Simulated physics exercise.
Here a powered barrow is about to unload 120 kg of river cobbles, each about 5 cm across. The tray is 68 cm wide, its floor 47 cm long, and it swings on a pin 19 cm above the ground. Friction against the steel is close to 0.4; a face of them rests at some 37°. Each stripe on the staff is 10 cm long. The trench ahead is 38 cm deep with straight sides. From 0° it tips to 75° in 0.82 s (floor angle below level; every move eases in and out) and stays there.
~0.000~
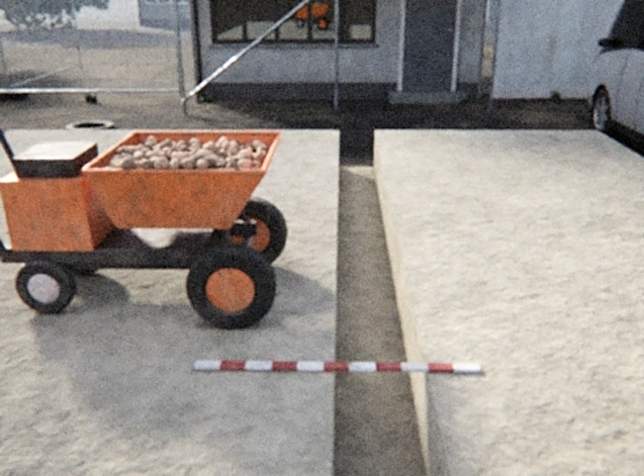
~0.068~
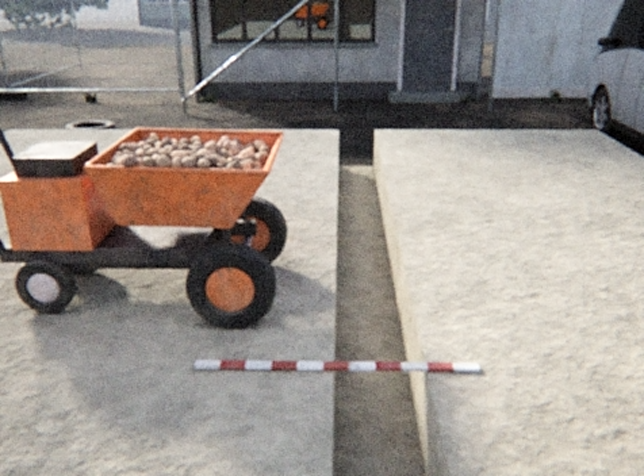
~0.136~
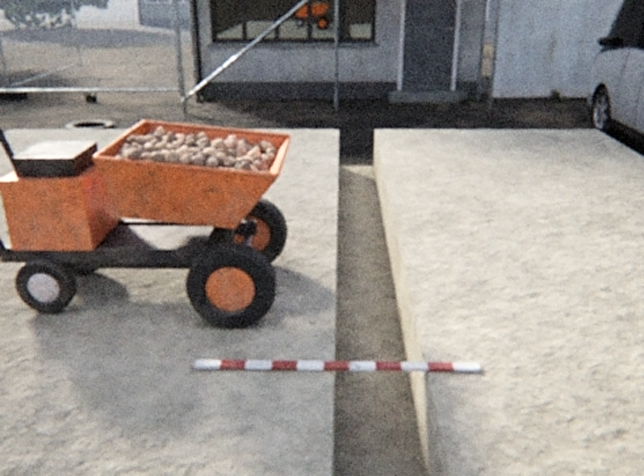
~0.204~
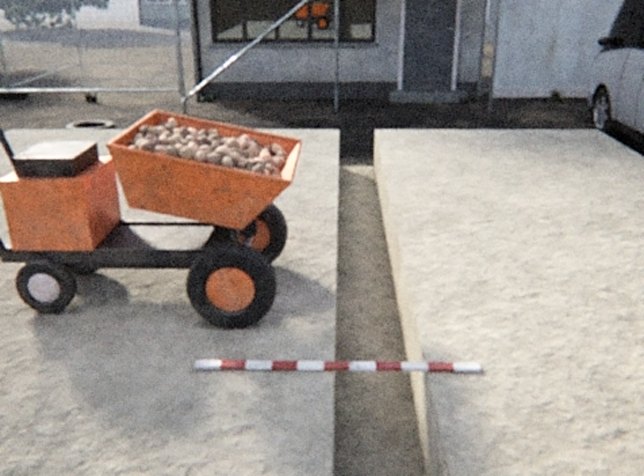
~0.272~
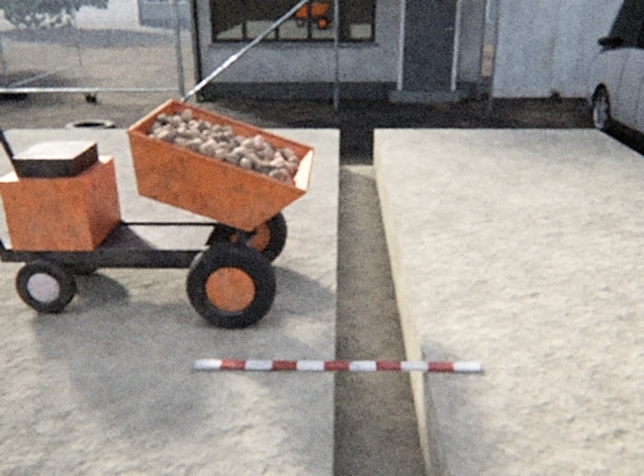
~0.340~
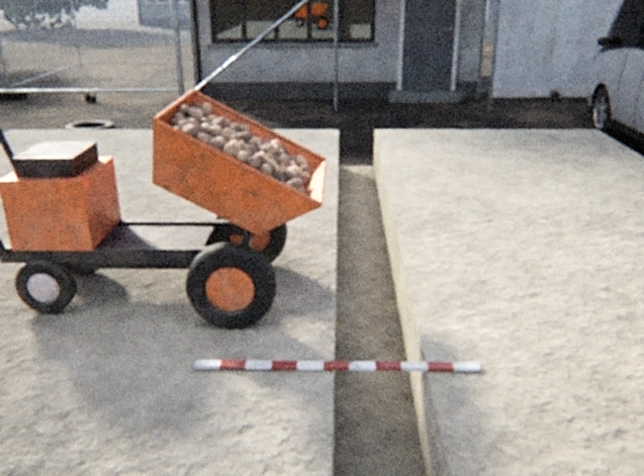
An orange tray full of rounded stones sits almost level on a small wheeled barrow, left of a narrow trench. Its left end begins to rise, slowly at first, then more steeply, slanting the tray down toward the right, with the stones still heaped inside while the wheels stay put.
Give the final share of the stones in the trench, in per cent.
About 75 per cent.
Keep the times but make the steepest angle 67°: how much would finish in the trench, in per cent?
Then about 70 per cent.
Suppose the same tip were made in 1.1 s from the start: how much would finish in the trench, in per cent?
It would be near 80 per cent.
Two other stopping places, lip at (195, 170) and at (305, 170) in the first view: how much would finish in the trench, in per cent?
About 80 and 35 per cent.
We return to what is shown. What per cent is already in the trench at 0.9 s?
About 30 per cent by then.
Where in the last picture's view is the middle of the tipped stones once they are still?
Near (390, 346).
After 0.6 s the floor is at 64°; 100 % in the tray; the foremost stones are at (360, 237).
After 0.9 s the floor is at 75°; 55 % in the tray, 32 % in the trench, 13 % past the trench; the foremost stones are at (454, 292).
After 1.3 s the floor is at 75°; 20 % in the tray, 56 % in the trench, 25 % past the trench; the foremost stones are at (575, 281).
After 3.2 s the floor is at 75°; 0 % in the tray, 75 % in the trench, 25 % past the trench; the foremost stones are past the picture's edge.
